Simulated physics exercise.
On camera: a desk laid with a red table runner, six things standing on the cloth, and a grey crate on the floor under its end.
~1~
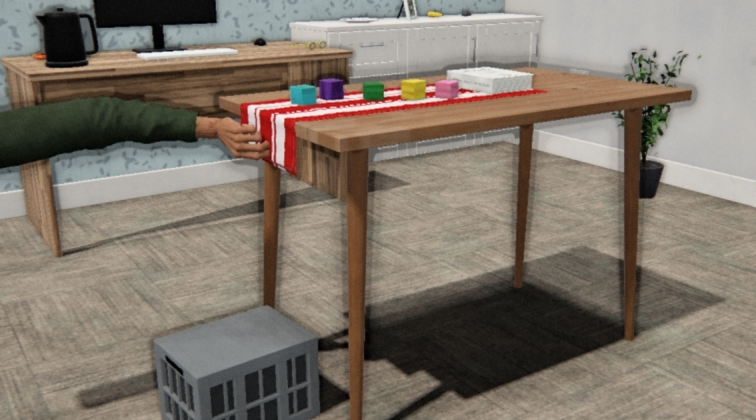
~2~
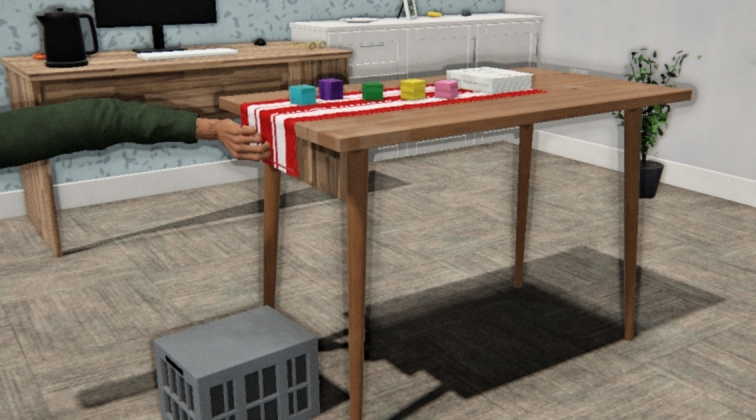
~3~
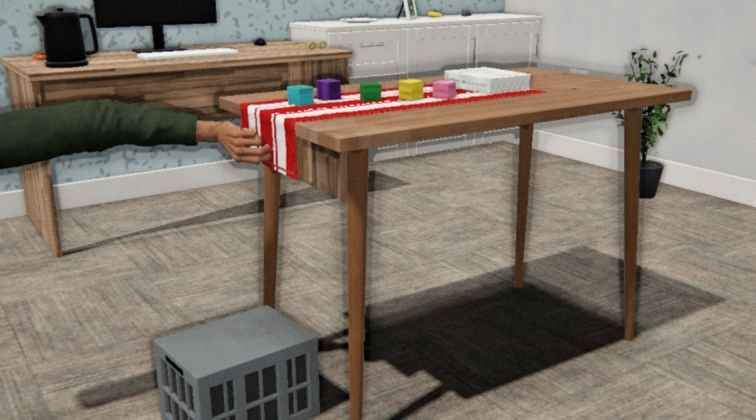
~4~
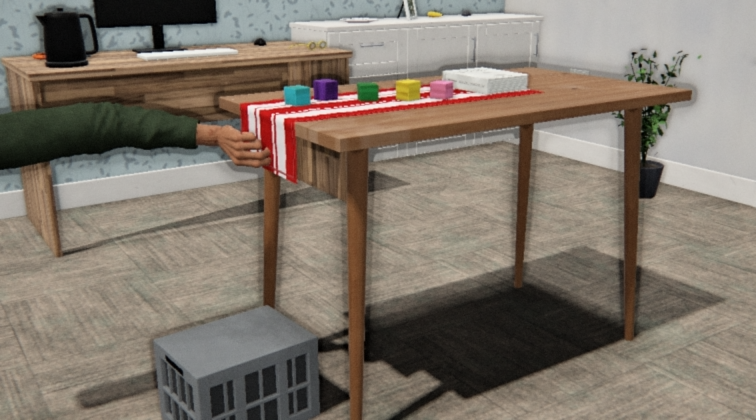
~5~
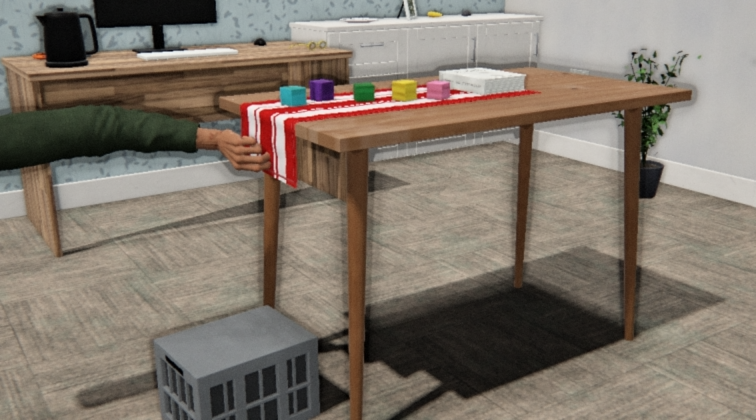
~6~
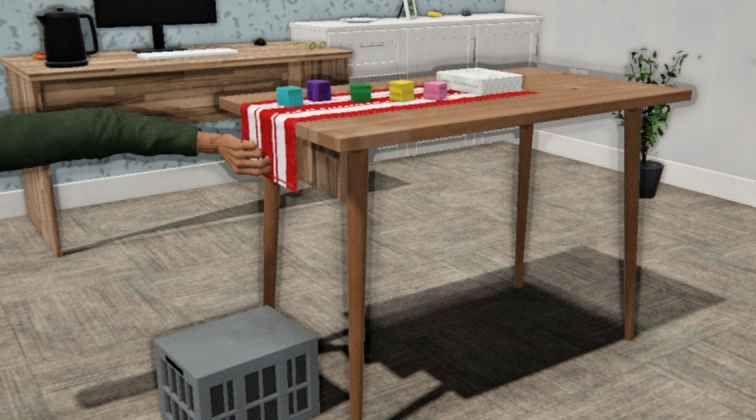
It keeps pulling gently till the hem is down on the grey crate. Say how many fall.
The count of fallen things is four.
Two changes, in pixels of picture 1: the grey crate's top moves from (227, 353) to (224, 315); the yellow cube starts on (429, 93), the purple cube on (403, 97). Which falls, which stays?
The yellow cube does not fall; the purple cube stays on.
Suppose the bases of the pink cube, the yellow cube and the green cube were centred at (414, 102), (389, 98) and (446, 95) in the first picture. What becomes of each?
The pink cube drops off; the yellow cube is carried off; the green cube keeps its place on top.
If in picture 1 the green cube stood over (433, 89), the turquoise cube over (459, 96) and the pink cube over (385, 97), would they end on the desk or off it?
The green cube survives; the turquoise cube survives; the pink cube drops off.
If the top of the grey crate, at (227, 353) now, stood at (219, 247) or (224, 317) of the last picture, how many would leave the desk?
It would be 1 and 3.
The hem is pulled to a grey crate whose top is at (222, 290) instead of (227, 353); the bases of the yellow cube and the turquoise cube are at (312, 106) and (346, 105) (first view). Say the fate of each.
The yellow cube falls, the turquoise cube drops off.
Early on, hem near (270, 264); turquoise cube and purple cube gone.
Midway, hem on the crate; turquoise cube, purple cube, green cube and yellow cube gone.
Finally, hem on the crate; turquoise cube, purple cube, green cube and yellow cube gone. It carries off four.
